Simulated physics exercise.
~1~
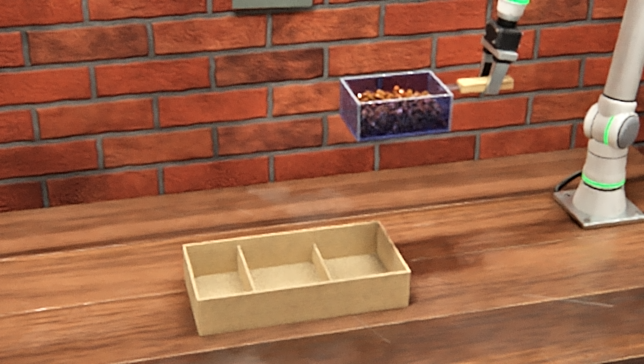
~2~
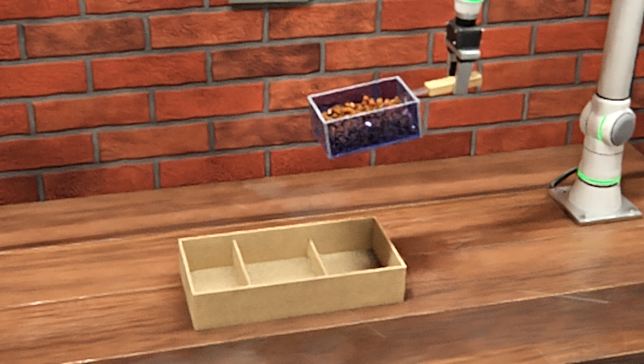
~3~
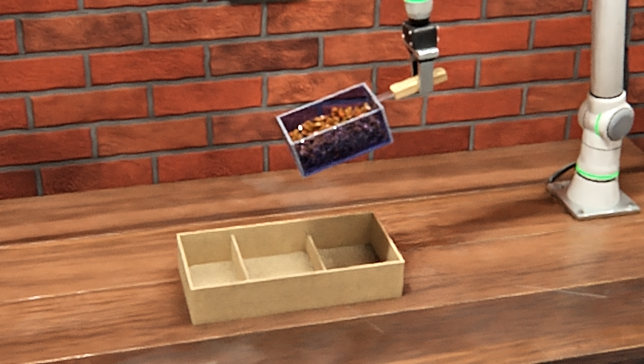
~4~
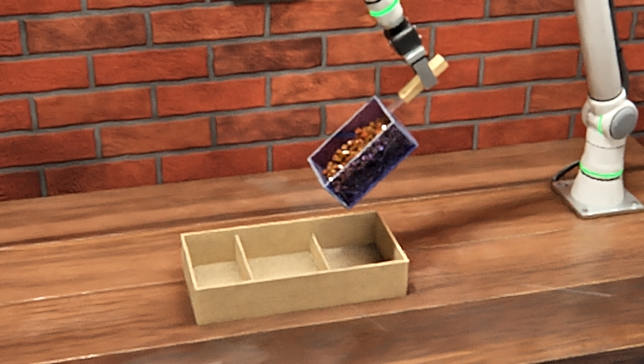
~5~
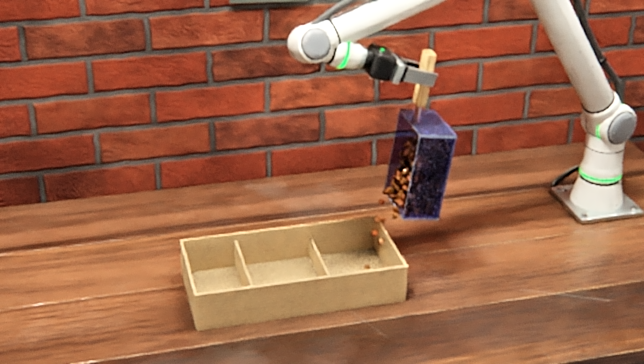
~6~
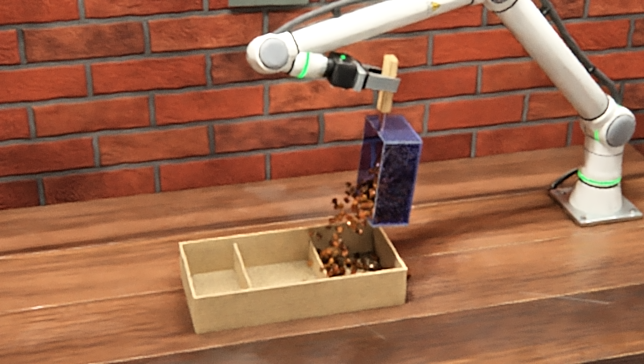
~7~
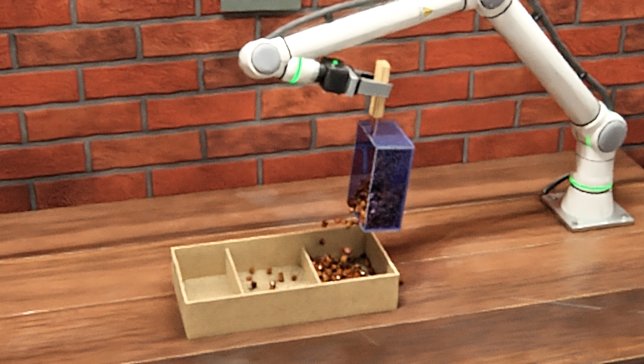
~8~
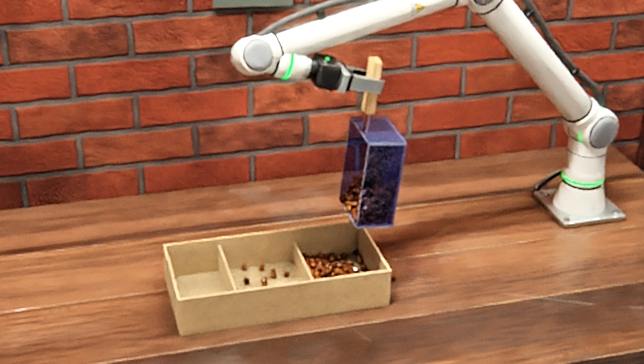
We see a robot arm carry a dark translucent box of small brown pellets left and tip it steeply over a three-part tan crate, spilling pellets mostly into the right section and a few into the middle, while many stay in the box.
